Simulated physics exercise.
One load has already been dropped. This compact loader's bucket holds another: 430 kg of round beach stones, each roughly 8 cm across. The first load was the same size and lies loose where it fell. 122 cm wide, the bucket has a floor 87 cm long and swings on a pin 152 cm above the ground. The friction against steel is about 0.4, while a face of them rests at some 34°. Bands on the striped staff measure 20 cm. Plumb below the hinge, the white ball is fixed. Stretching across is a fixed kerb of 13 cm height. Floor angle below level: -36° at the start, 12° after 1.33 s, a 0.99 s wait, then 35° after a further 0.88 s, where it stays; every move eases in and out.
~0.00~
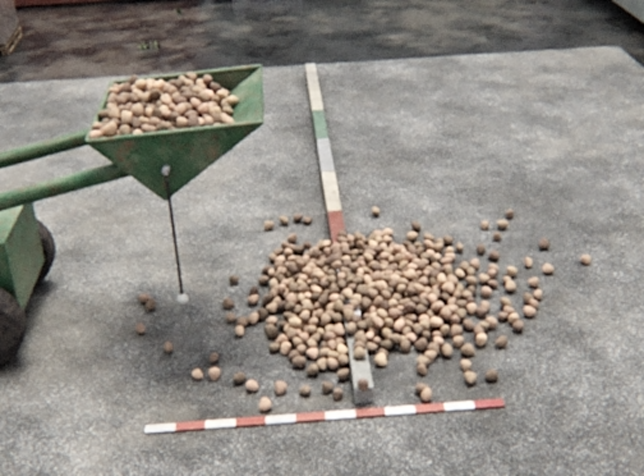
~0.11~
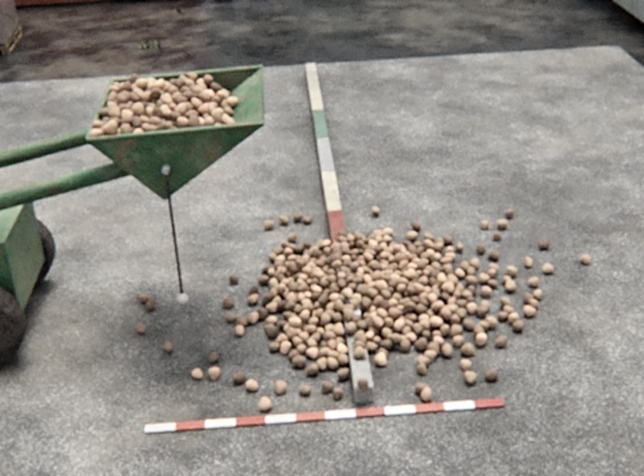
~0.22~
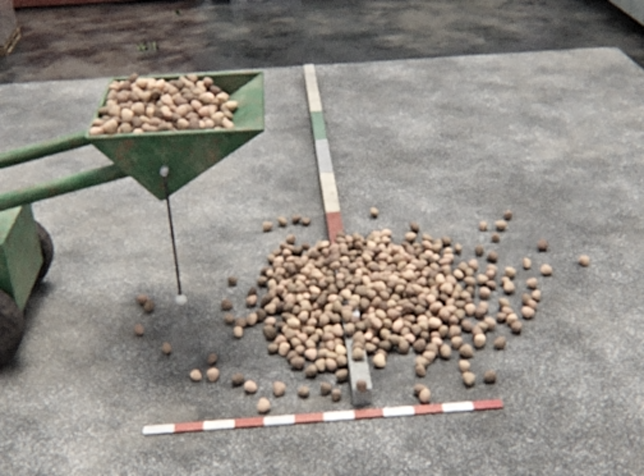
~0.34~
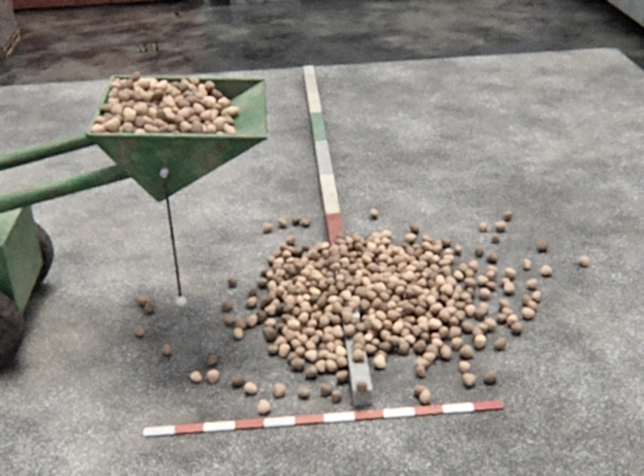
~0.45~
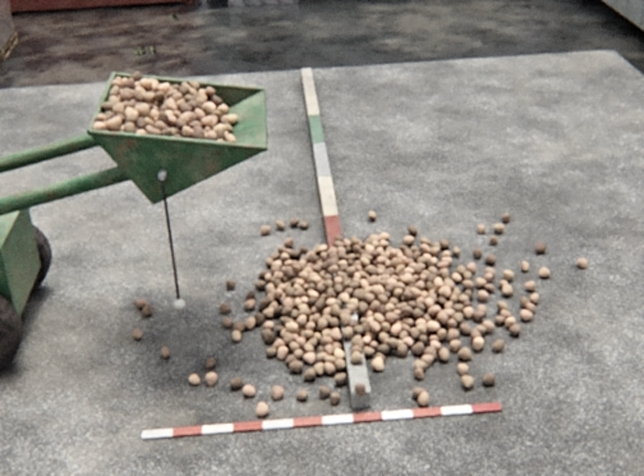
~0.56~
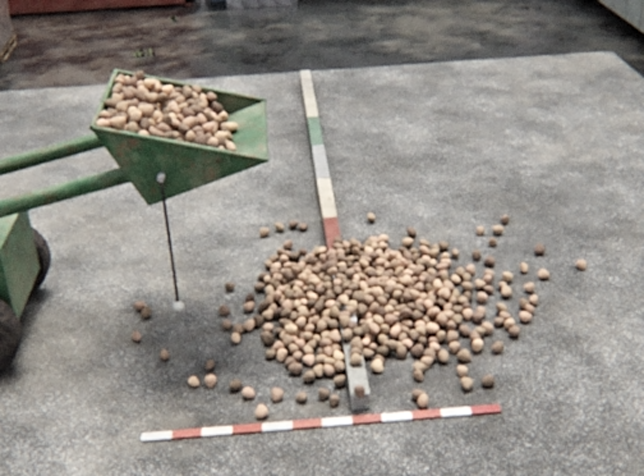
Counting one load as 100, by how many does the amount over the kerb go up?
By about 22 out of 100.
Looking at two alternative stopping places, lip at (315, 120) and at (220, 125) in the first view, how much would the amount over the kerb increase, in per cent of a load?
Near 70 in a hundred, then near 0 in a hundred.
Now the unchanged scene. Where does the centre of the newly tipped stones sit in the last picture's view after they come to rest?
Roughly at pixel (311, 294).
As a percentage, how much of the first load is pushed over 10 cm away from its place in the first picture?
Around 15 in a hundred.
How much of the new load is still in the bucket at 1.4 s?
90 %.
After 1.0 s the floor is at 5°; in per cent of one load, 100 in the bucket, 46 on this side of the kerb, 55 over the kerb; the foremost stones are at (531, 260).
After 1.4 s the floor is at 12°; in per cent of one load, 92 in the bucket, 54 on this side of the kerb, 55 over the kerb; the foremost stones are at (531, 260).
After 3.7 s the floor is at 35°; in per cent of one load, 0 in the bucket, 128 on this side of the kerb, 73 over the kerb; the foremost stones are at (531, 260).
After 6.4 s the floor is at 35°; in per cent of one load, 0 in the bucket, 124 on this side of the kerb, 77 over the kerb; the foremost stones are at (531, 260). Net gain over the kerb, 22.
